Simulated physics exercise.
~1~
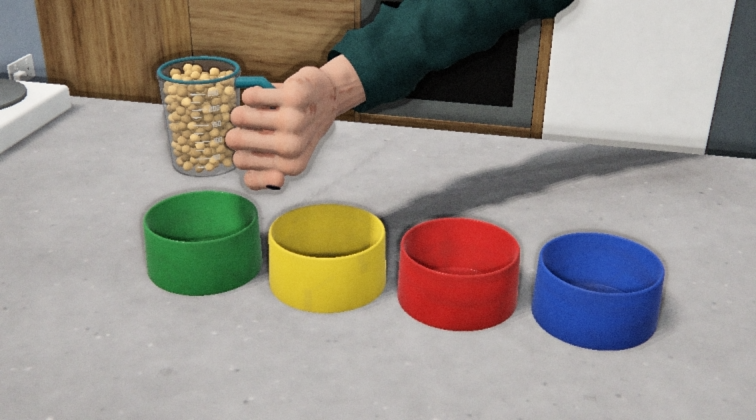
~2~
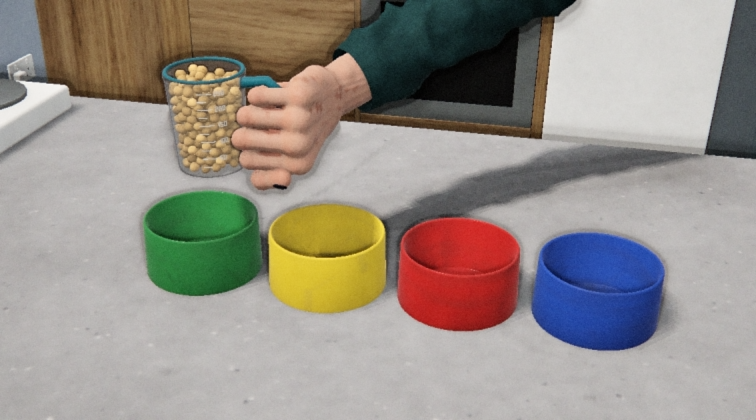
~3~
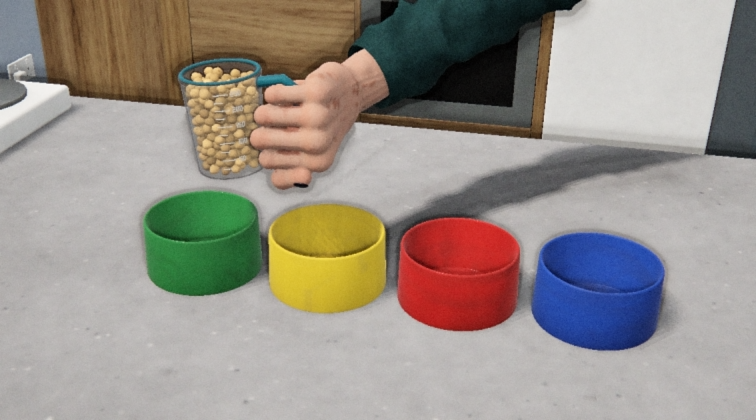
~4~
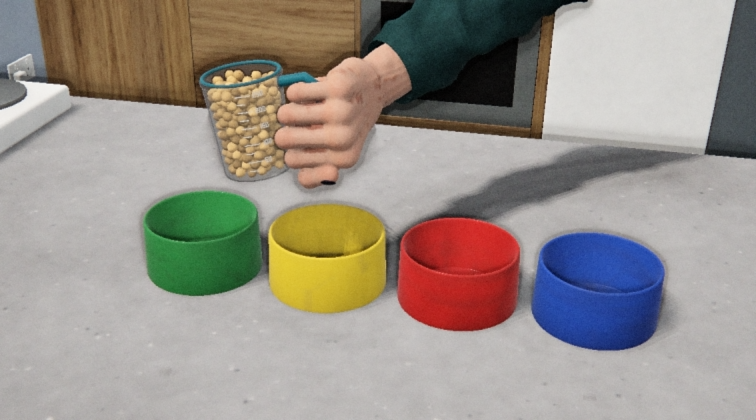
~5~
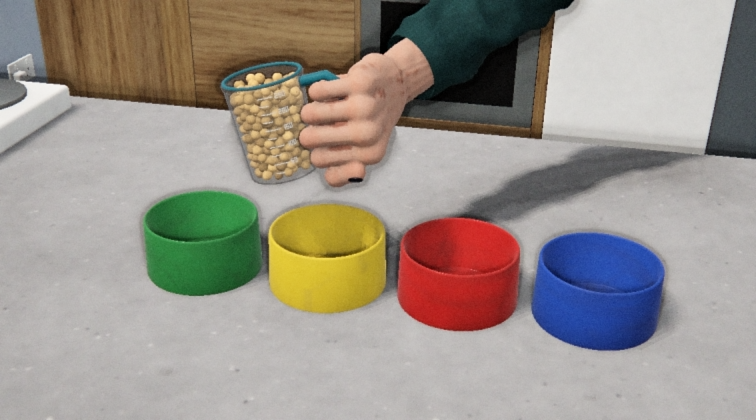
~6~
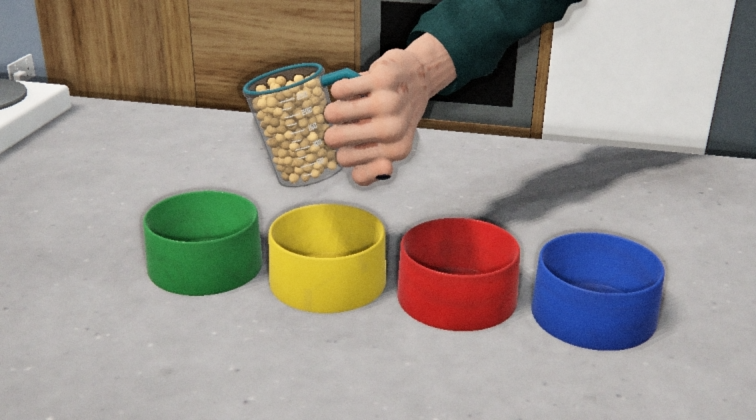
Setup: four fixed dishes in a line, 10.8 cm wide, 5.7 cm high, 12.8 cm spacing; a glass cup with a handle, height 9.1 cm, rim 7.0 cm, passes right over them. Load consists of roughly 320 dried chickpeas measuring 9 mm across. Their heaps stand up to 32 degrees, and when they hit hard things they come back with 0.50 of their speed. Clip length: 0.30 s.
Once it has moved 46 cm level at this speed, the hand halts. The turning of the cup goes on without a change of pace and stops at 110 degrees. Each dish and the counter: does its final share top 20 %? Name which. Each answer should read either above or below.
Red - below, blue - above, green - below, yellow - below, counter - below.
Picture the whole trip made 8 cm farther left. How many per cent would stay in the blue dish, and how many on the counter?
Result - blue 30 / counter 60.
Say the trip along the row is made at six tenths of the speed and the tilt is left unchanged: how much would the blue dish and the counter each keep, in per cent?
Result - blue dish: 80; counter: 10.
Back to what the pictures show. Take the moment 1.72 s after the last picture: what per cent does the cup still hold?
About 40 percent of the load.
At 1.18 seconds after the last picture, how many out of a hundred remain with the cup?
Roughly 100 per cent, I'd say.
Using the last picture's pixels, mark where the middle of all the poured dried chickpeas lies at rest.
Est. centre at rest: (602, 293) px.
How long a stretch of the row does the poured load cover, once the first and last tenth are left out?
Roughly 6 cm of the row.
Then, 0.70 s after the last picture, tilt 59 degrees; cup holds 100 %.
Then, 1.18 s after the last picture, tilt 89 degrees; cup holds 100 %.
Then, 1.72 s after the last picture, tilt 110 degrees; cup holds 40 %, blue 50 %.
In the end, red 0 %, blue 100 %, green 0 %, yellow 0 %, counter 0 %.
